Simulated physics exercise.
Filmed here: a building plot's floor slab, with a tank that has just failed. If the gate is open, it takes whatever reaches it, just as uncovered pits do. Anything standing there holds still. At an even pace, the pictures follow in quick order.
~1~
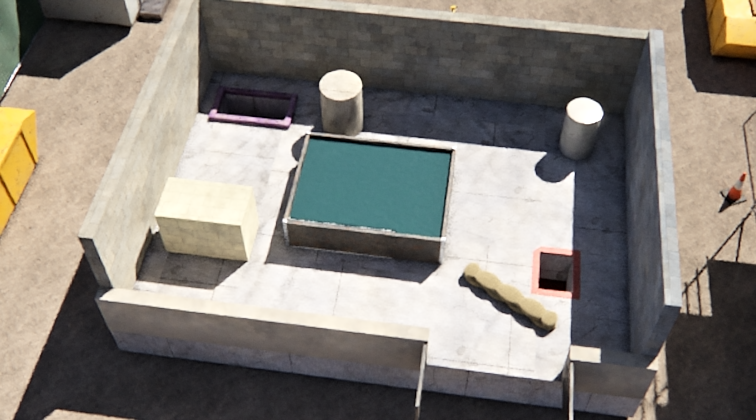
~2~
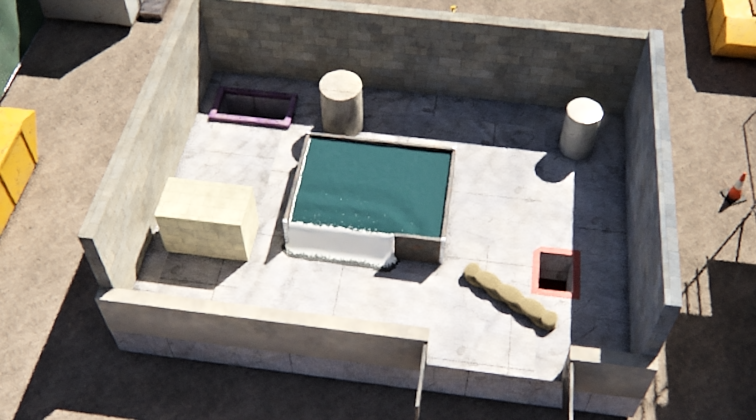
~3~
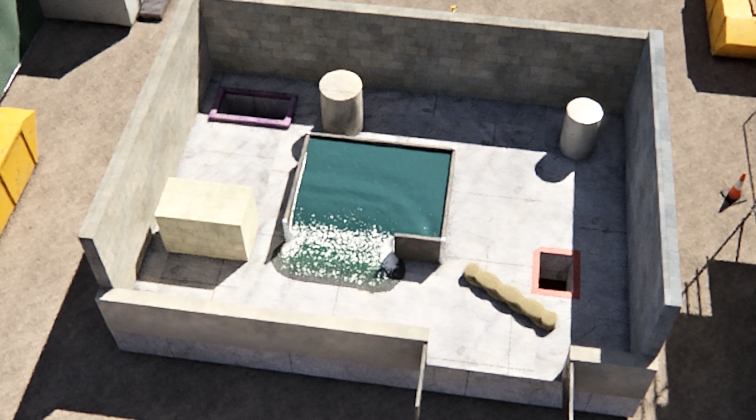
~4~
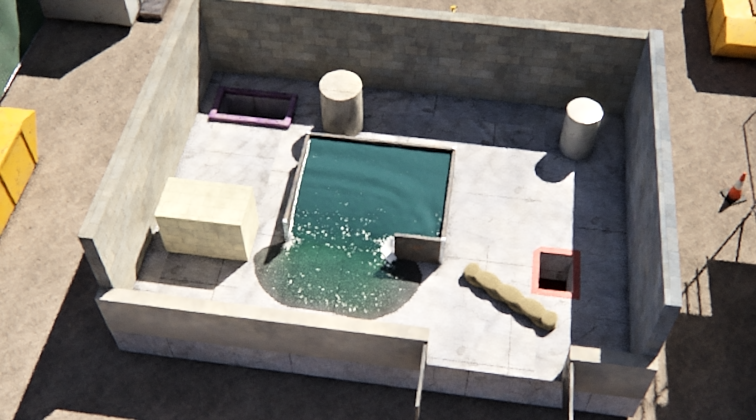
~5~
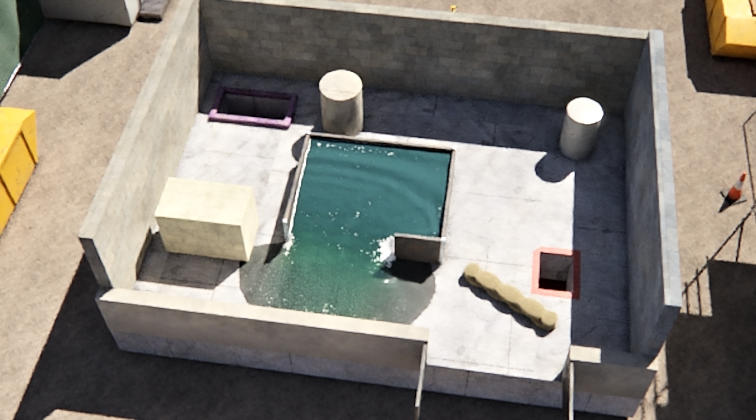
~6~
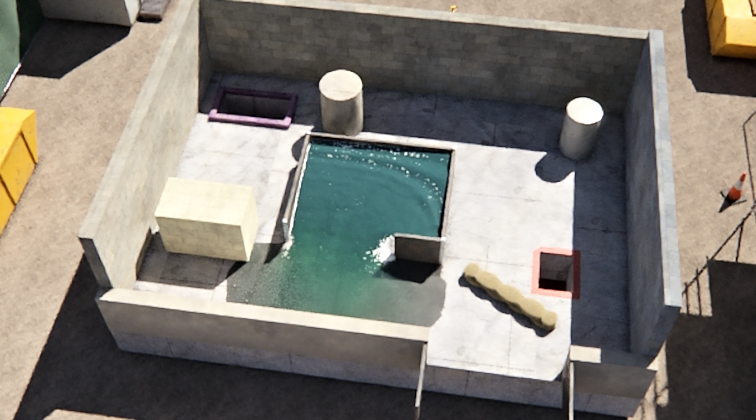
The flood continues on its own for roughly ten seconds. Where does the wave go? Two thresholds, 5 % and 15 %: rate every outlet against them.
Rating by outlet: Gate - above both, purple pit - below both, red pit - below both.
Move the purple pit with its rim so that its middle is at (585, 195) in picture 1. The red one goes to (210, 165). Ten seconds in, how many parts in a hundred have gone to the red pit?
Result - red pit, 8 in a hundred.
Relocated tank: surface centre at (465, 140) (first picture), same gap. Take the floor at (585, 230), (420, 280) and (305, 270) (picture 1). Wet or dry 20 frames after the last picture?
Spot 1 unwetted, spot 2 wetted, and spot 3 wetted.
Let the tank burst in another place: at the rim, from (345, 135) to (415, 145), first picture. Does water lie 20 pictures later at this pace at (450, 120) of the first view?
Check at the given point: Inundated.
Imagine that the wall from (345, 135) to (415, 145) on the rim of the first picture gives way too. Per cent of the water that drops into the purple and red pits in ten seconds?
Purple 4 %, red 10 %.
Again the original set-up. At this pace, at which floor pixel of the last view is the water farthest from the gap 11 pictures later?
My guess is roughly (573, 370).
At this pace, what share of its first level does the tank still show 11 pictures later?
That comes to some 48 per cent.
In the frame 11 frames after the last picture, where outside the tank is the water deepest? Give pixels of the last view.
Close to (125, 311).
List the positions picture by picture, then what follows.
In the first frame, still water in the open tank at (373, 187).
In the second frame, water pours out at (341, 243) and has run to (287, 249).
In the third frame, water pours out at (342, 244) and has run to (277, 262).
In the fourth frame, water pours out at (342, 245) and has run to (263, 277).
In the fifth frame, water pours out at (342, 244) and has run to a hidden place.
In the sixth frame, water pours out at (342, 245) and has run to a hidden place.
A moment on, water covers 15 % of the floor; the gate 0 %, the purple pit 0 %, the red pit 0 %.
Next, water covers 25 % of the floor; the gate 1 %, the purple pit 0 %, the red pit 0 %.
Then, water covers 40 % of the floor; the gate 3 %, the purple pit 0 %, the red pit 0 %.
Later, water covers 70 % of the floor; the gate 10 %, the purple pit 1 %, the red pit 1 %.
In the end, water covers 90 % of the floor; the gate 20 %, the purple pit 1 %, the red pit 3 %.
